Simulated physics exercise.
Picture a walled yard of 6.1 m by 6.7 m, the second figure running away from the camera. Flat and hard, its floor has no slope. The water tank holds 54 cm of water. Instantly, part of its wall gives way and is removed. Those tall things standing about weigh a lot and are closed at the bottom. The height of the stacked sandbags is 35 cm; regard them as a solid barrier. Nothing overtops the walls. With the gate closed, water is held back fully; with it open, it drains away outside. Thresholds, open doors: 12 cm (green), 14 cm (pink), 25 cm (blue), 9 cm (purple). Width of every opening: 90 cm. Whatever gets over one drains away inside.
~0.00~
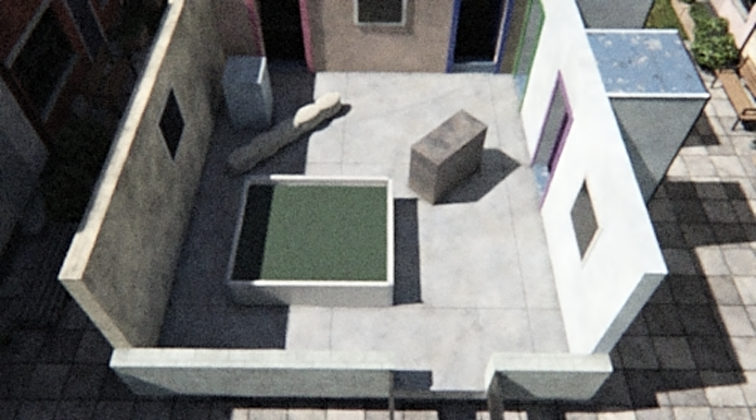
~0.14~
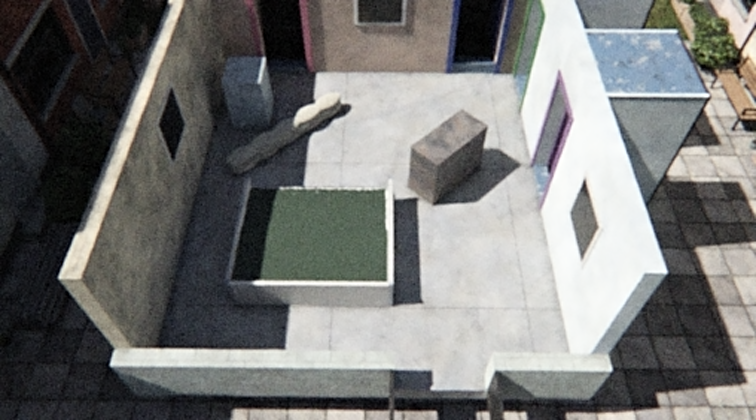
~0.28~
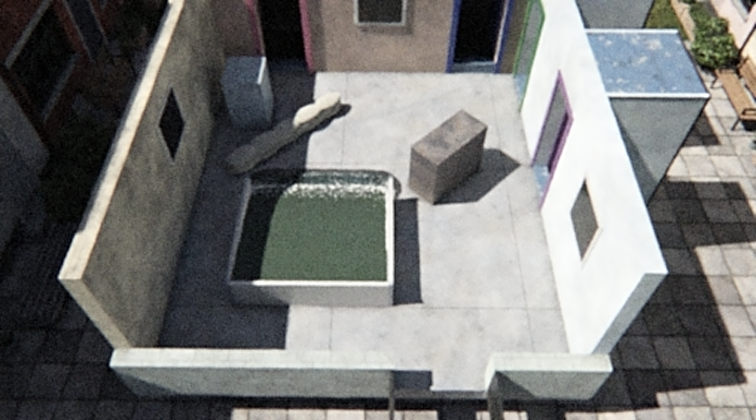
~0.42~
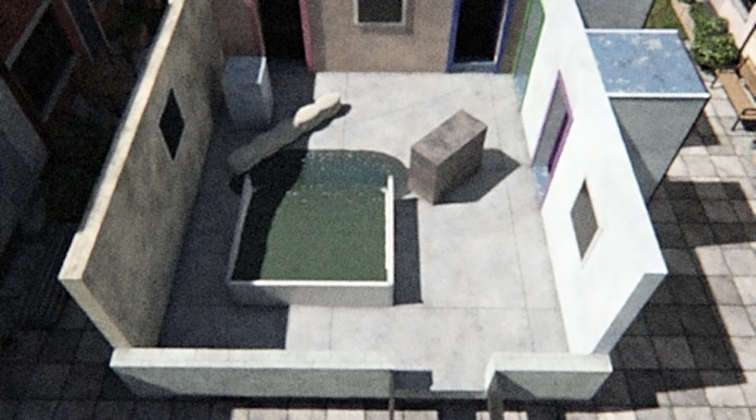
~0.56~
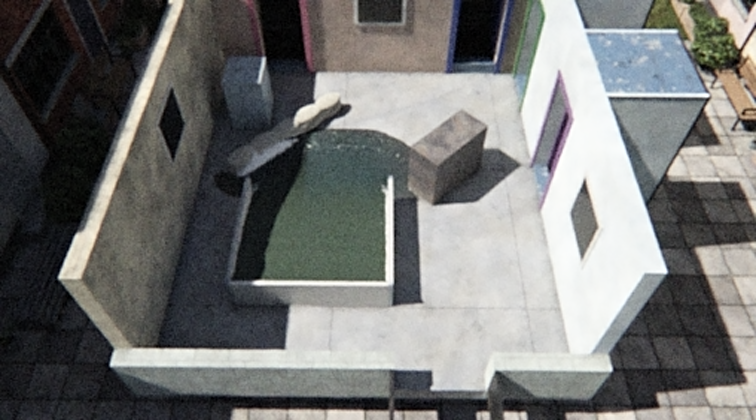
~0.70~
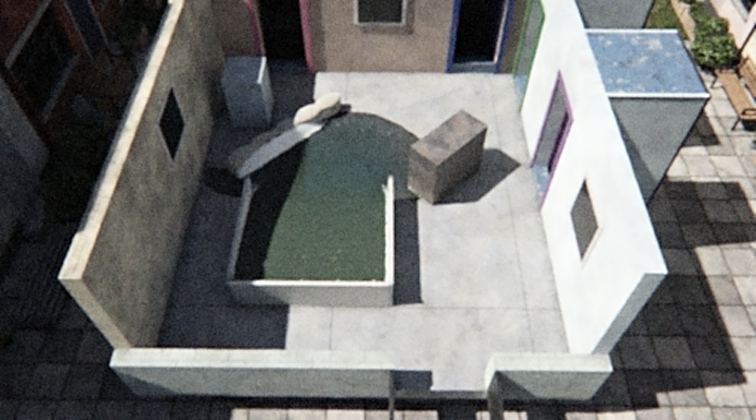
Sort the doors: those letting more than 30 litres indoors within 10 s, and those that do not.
The green door is among those letting more in; the pink door is among those that do not; the blue door is among those that do not; the purple door is among those that do not.
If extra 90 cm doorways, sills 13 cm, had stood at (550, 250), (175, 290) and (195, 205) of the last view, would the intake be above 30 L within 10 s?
In turn: Short of it, short of it, short of it.
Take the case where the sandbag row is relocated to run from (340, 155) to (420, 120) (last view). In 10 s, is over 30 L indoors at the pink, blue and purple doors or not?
Then, at the pink door it's exceeded, at the blue door it's not exceeded, at the purple door it's not exceeded.
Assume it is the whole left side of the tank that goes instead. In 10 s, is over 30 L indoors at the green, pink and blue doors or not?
Note: Green short of the mark, pink short of the mark, blue short of the mark.
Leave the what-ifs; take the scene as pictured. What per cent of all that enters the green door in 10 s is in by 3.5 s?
I'd put it at about 40 per cent by that point.
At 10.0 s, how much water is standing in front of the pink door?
Depth: Approx. 7.5 cm.
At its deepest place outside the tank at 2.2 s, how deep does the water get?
32 cm or so.
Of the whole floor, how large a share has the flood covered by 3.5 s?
Wet share: Near 55 percent.
After 1.4 s water covers 25 % of the floor and is deepest (36 cm) near (304, 146); green door not reached, pink door not reached, blue door not reached, purple door not reached.
After 2.2 s water covers 35 % of the floor and is deepest (32 cm) near (294, 146); green door not reached, pink door 2 cm at the sill, 0 L in, blue door 13 cm at the sill, 0 L in, purple door not reached.
After 3.5 s water covers 55 % of the floor and is deepest (36 cm) near (507, 74); green door 36 cm at the sill, 122 L in, pink door 4 cm at the sill, 0 L in, blue door 18 cm at the sill, 0 L in, purple door not reached.
After 6.0 s water covers 85 % of the floor and is deepest (16 cm) near (503, 97); green door 16 cm at the sill, 295 L in, pink door 2 cm at the sill, 0 L in, blue door 16 cm at the sill, 1 L in, purple door 7 cm at the sill, 0 L in.
After 10.0 s water covers 95 % of the floor and is deepest (12 cm) near (224, 89); green door 7 cm at the sill, 303 L in, pink door 7 cm at the sill, 0 L in, blue door 6 cm at the sill, 1 L in, purple door 5 cm at the sill, 0 L in.
